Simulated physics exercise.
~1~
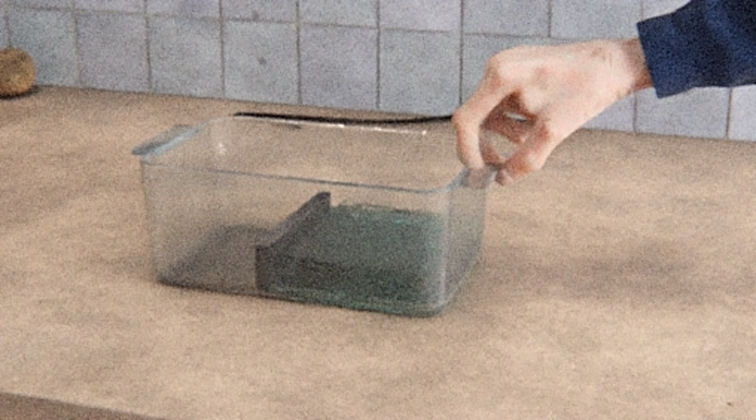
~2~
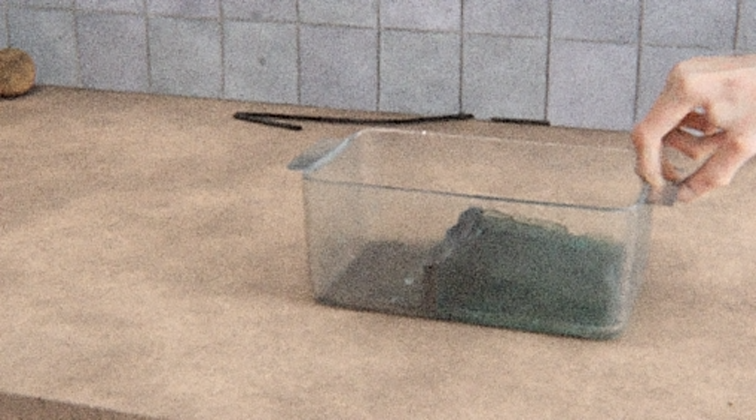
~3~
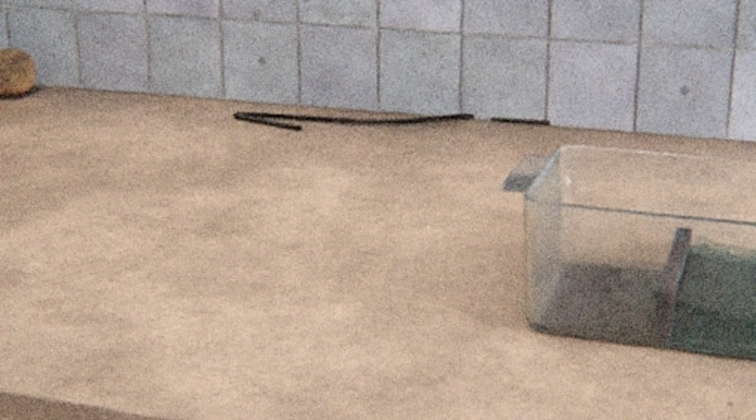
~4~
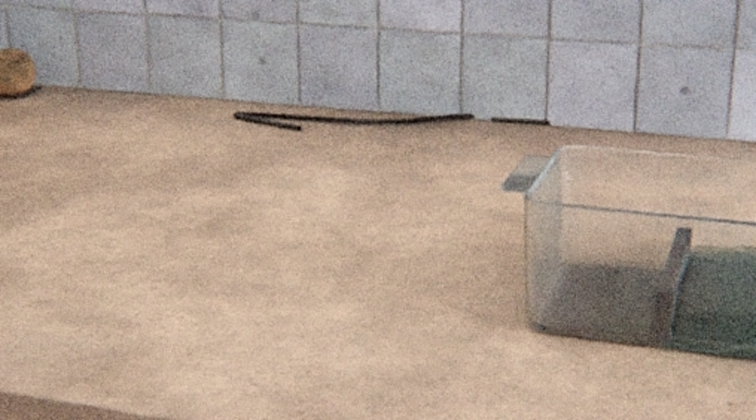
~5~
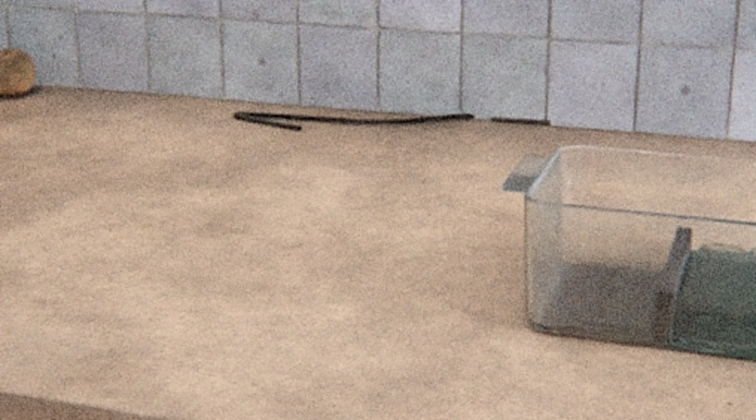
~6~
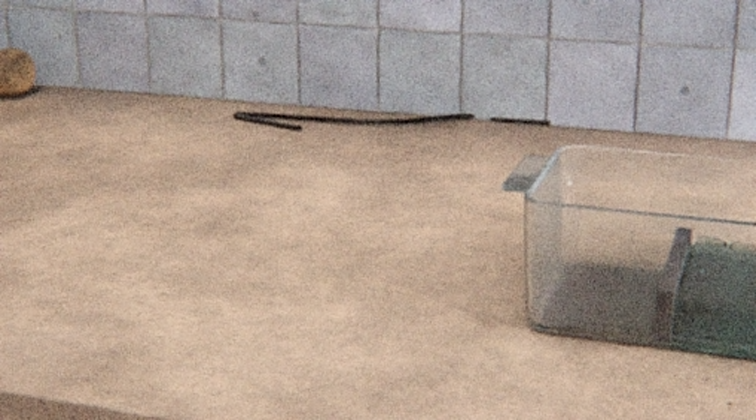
Hand pulling a clear divided box of dark green liquid right across a counter, liquid sloshing at the divider, then settling.
